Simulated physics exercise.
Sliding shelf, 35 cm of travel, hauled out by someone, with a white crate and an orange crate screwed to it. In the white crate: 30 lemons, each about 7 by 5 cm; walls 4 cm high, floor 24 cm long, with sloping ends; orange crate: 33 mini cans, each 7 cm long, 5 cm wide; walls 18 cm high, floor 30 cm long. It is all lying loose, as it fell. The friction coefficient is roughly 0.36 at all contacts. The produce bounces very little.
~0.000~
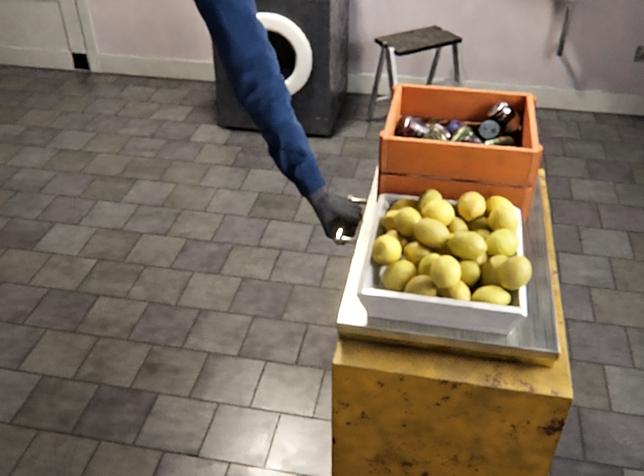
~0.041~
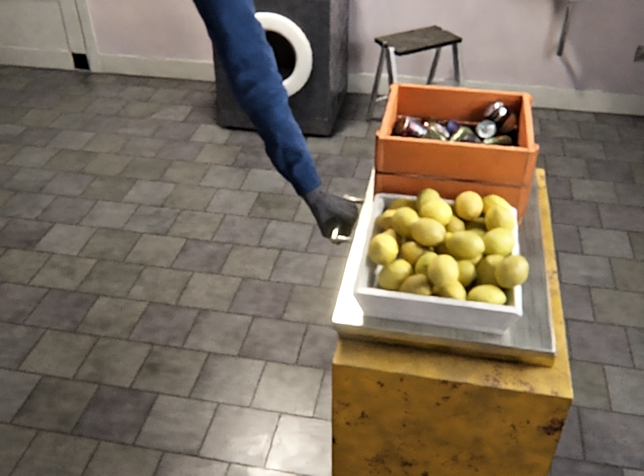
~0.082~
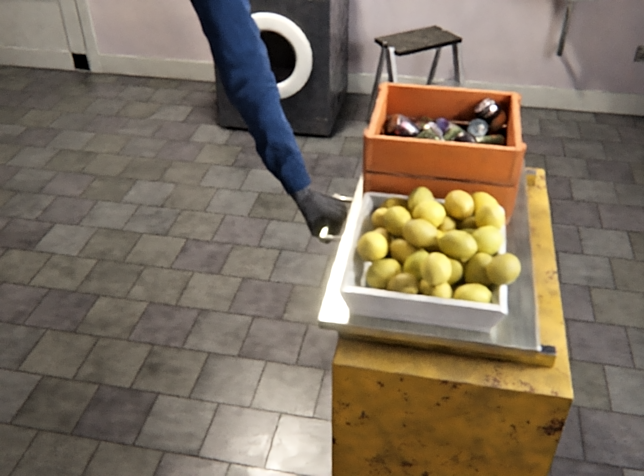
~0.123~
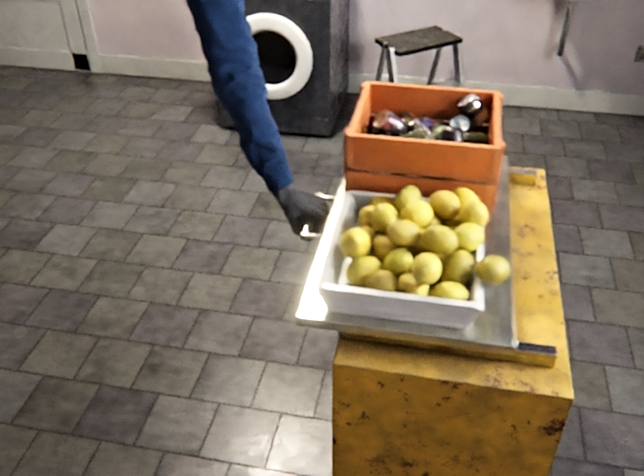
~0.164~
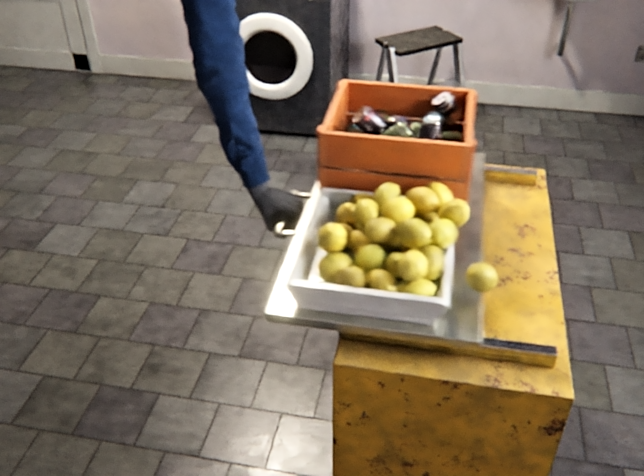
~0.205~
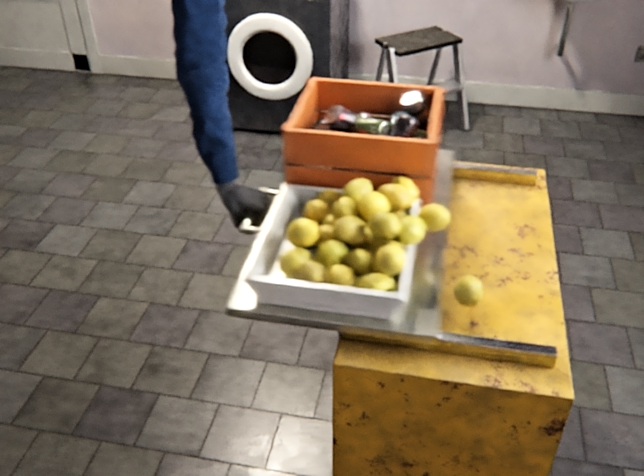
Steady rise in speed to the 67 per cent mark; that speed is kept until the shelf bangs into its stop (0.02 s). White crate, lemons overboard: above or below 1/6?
Above.
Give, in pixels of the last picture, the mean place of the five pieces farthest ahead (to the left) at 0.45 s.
Somewhere near pixel (166, 140) of the last view.
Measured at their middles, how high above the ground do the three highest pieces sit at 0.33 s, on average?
About 104 cm up.
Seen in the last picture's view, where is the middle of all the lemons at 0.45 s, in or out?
(257, 224).
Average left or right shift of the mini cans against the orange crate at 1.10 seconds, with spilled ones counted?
Leftwards, roughly 4 cm.
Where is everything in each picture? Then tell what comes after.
In the first frame (we follow the rim corner now nearest the camera), white crate at (521, 311); orange crate at (533, 150); shelf out by 0 cm; nothing out yet.
In the second frame, white crate at (516, 310); orange crate at (528, 150); shelf out by 1 cm.
In the third frame, white crate at (501, 308); orange crate at (516, 149); shelf out by 4 cm.
In the fourth frame, white crate at (476, 305); orange crate at (495, 147); shelf out by 8 cm; 1 out, the lowest lemon at (493, 270).
In the fifth frame, white crate at (442, 301); orange crate at (466, 145); shelf out by 14 cm; 1 out, the lowest lemon at (481, 278).
In the sixth frame, white crate at (399, 296); orange crate at (428, 141); shelf out by 22 cm; 2 out, the lowest lemon at (469, 291).
After 0.25 s, end of travel.
After 0.33 s, 5 of 30 out of the white crate and 0 of 33 out of the orange crate.
After 0.45 s, 10 of 30 out of the white crate and 2 of 33 out of the orange crate.
After 0.67 s, 11 of 30 out of the white crate and 6 of 33 out of the orange crate.
When it is over (at 1.10 s), 12 of 30 out of the white crate and 6 of 33 out of the orange crate. Asked share, 12 of 30, 40 per cent.
